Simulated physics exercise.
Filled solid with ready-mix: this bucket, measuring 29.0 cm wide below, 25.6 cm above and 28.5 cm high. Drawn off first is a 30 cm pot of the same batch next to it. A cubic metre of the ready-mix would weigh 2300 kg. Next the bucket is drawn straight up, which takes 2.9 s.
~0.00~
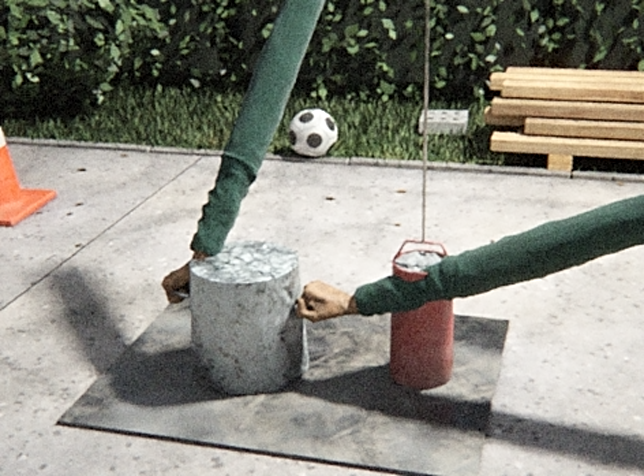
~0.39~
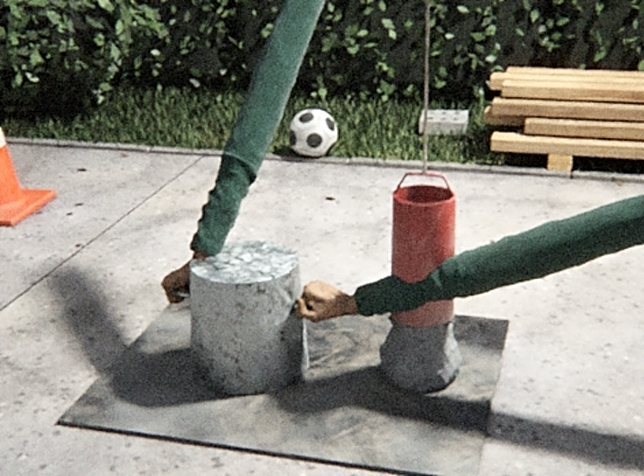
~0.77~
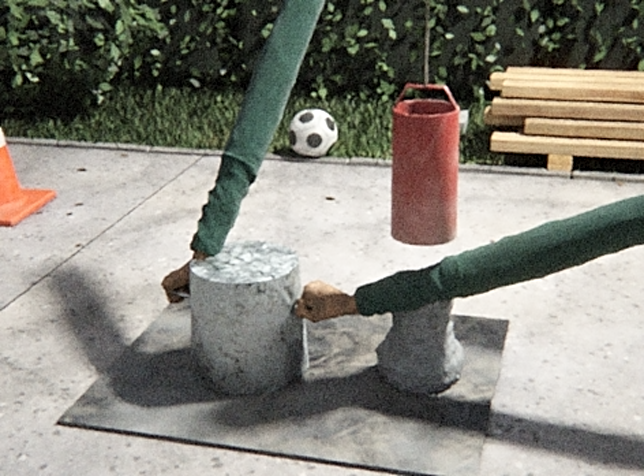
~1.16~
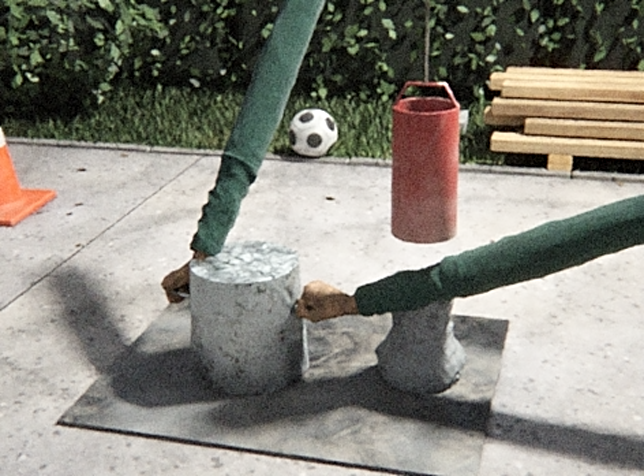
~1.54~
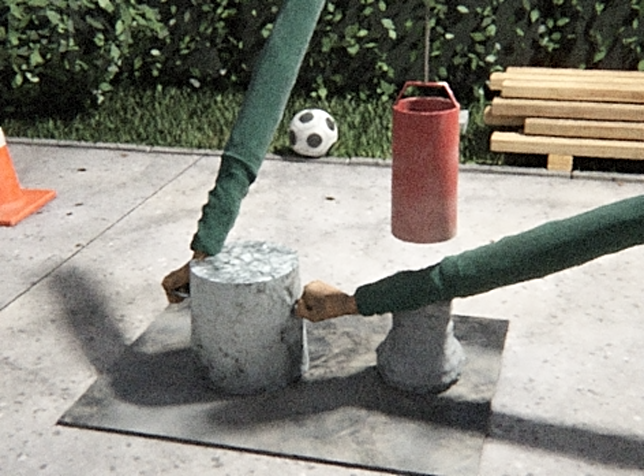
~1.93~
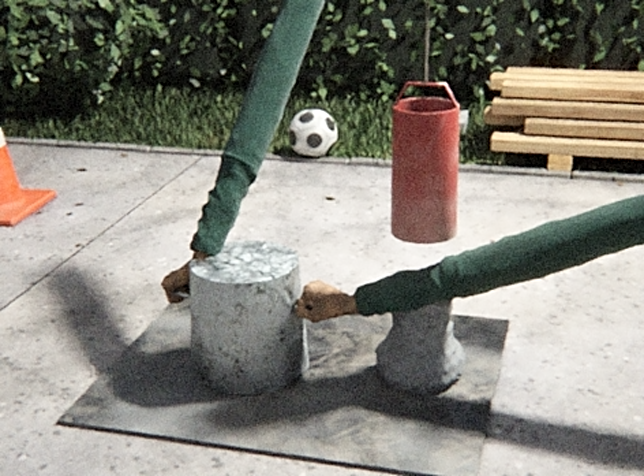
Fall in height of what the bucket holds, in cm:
4 cm.
After 2.7 s, the bucket is up 7.4 cm; the ready-mix has come down 1.2 cm to 27 cm and is 30 cm wide.
After 3.4 s, the bucket is up 18 cm; the ready-mix has come down 3.5 cm to 25 cm and is 33 cm wide.
After 4.1 s, the bucket is up 29 cm; the ready-mix has come down 3.7 cm to 25 cm and is 33 cm wide.
After 5.0 s, the bucket is clear; the ready-mix has come down 3.9 cm to 25 cm and is 33 cm wide.
After 5.5 s, at rest, the bucket is clear; the ready-mix has come down 4.0 cm to 25 cm and is 33 cm wide.
